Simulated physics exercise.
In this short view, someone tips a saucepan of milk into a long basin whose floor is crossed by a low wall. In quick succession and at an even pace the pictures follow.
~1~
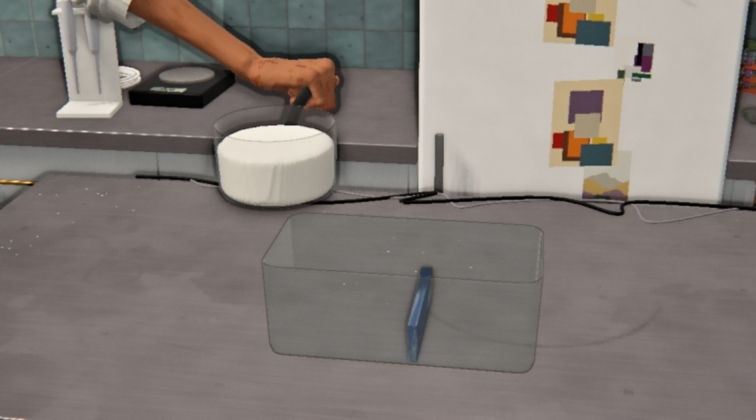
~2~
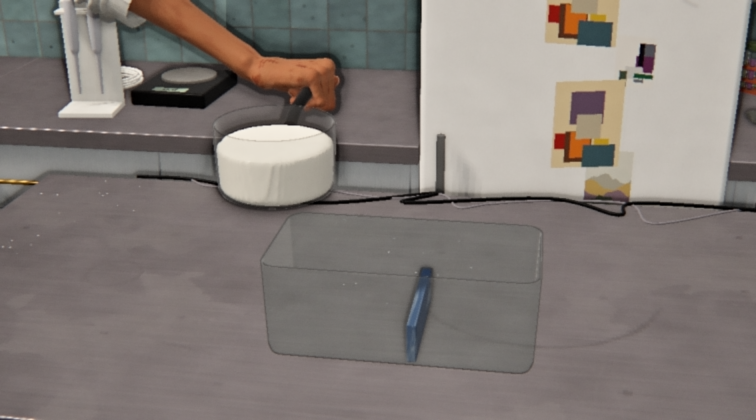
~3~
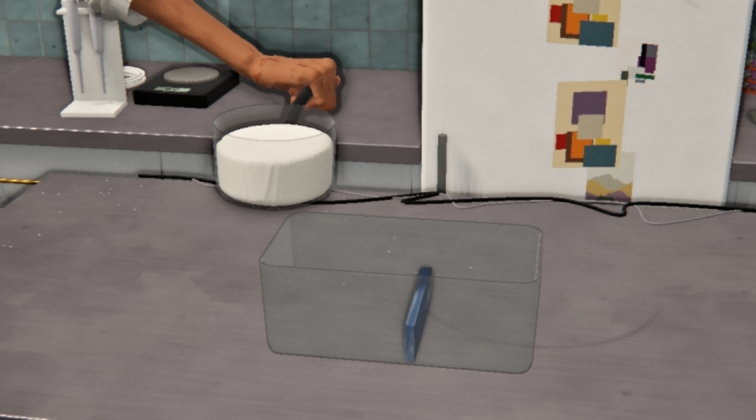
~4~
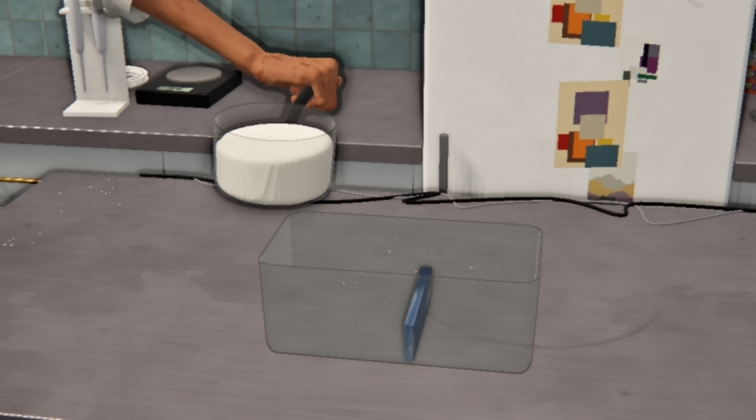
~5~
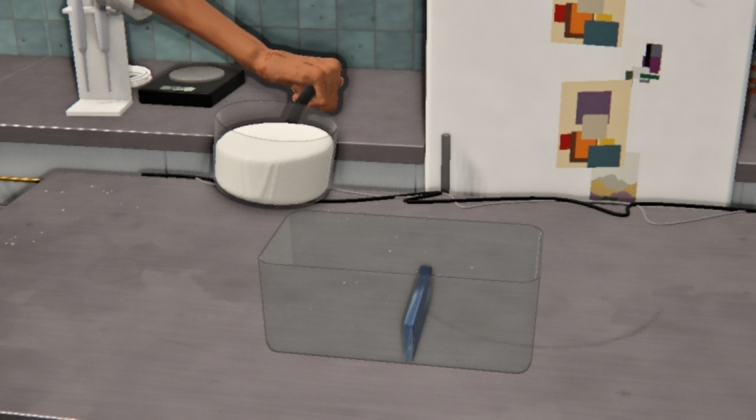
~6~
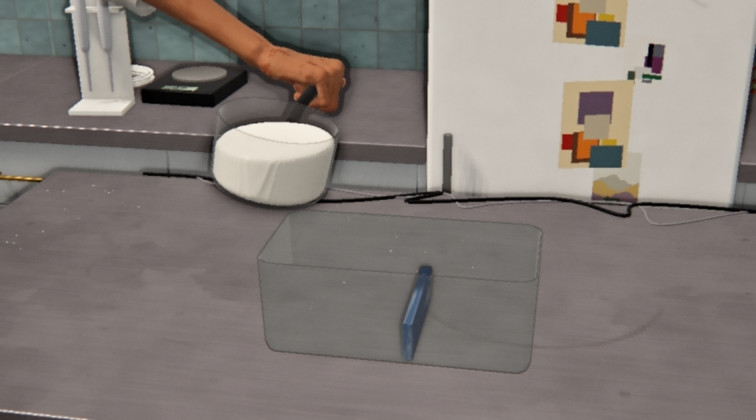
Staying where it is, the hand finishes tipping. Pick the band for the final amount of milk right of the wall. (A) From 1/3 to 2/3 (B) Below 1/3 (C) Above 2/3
Below 1/3 (B).
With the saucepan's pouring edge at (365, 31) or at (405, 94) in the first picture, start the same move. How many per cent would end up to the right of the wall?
Try one: 70 %; try two: 95 %.
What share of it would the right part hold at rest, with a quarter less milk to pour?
About 0 in a hundred.
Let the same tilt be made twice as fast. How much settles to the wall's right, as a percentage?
Estimate: Around 10 %.
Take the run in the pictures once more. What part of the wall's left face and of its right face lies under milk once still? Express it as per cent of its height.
I'd put the left at about 60 and the right at about 0.
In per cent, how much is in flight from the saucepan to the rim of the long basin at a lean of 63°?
Estimated: 20 per cent or thereabouts.
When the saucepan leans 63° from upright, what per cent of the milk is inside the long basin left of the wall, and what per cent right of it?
Left 10 %, right 0 %.
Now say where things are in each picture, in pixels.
The first picture shows tilt 0°; pouring edge (334, 127); surface from (222, 139) to (333, 144); the long basin's rim runs from (276, 239) to (542, 255); the wall's top is at (420, 296).
The second picture shows tilt 1°; pouring edge (334, 127); surface from (221, 139) to (332, 144).
The third picture shows tilt 2°; pouring edge (334, 128); surface from (221, 138) to (332, 144).
The fourth picture shows tilt 4°; pouring edge (334, 130); surface from (220, 137) to (332, 144).
The fifth picture shows tilt 8°; pouring edge (336, 132); surface from (221, 136) to (332, 143).
The sixth picture shows tilt 12°; pouring edge (337, 136); surface from (221, 135) to (334, 143).
A moment on, the saucepan is tipped part way and 71 per cent is still to pour, 8 is left of the wall and 0 right of it.
Next, the saucepan is tipped on its side and 18 per cent is still to pour, 72 is left of the wall and 0 right of it.
Then the saucepan is tipped right over and 2 per cent is still to pour, 94 is left of the wall and 2 right of it.
Later the saucepan is tipped right over and 0 per cent is still to pour, 97 is left of the wall and 2 right of it.
Finally, 97 per cent lies left of the wall, 2 right of it and 1 outside.
